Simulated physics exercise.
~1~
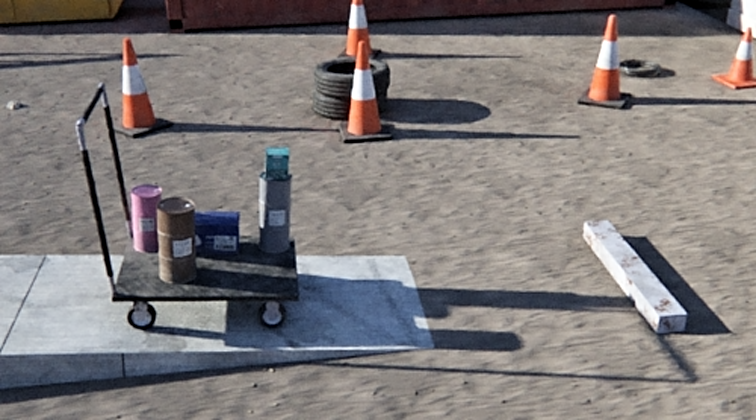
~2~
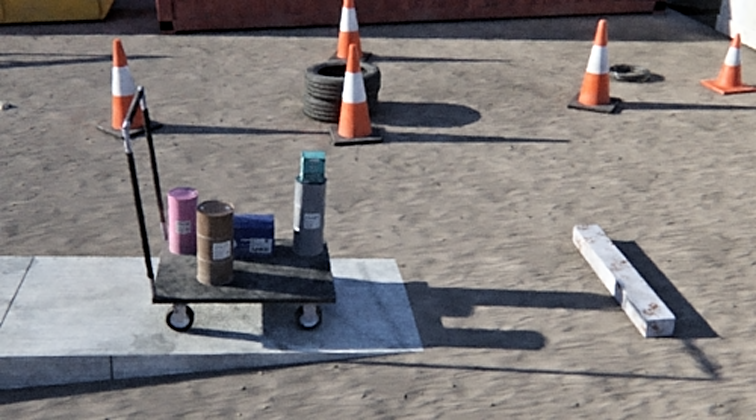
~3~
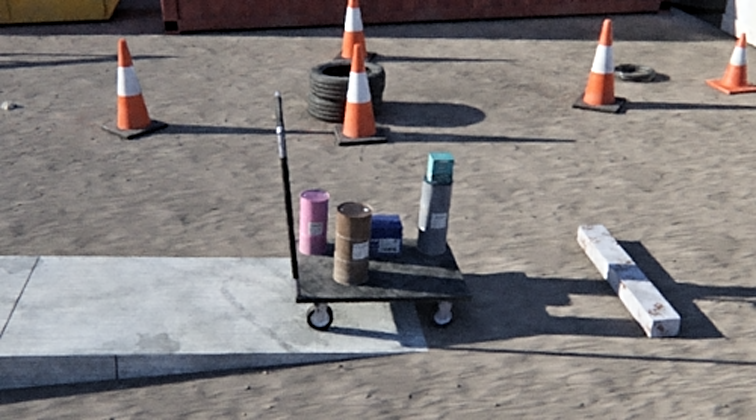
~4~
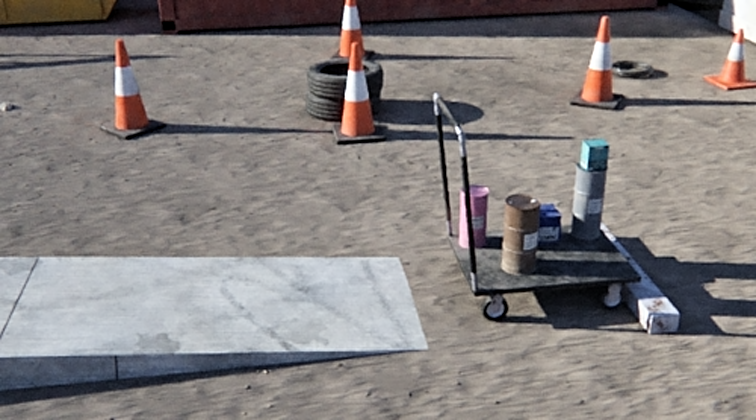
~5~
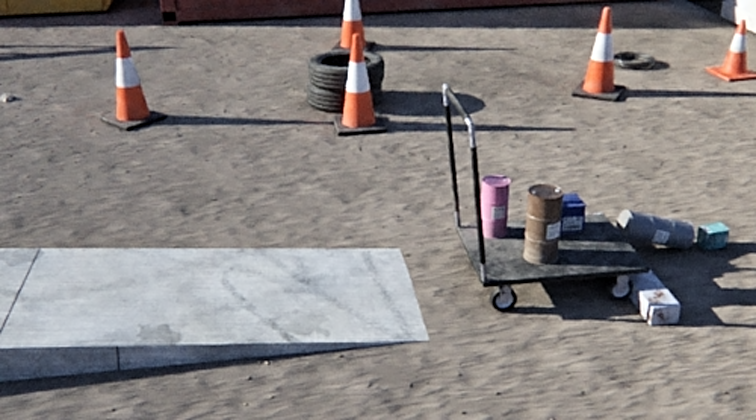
To begin with, a flat trolley with a tall handle stands on a pale, low ramp in a sandy yard, carrying a pink canister, a brown canister, a blue parcel, and a grey canister with a turquoise box on top. It rolls to the right, down the ramp and onto the flat ground, with its load upright. The trolley then reaches a pale kerb and stops there. The grey canister and the turquoise box topple over the right edge. They end on their sides beyond the kerb, while the pink canister, brown canister and blue parcel remain aboard.
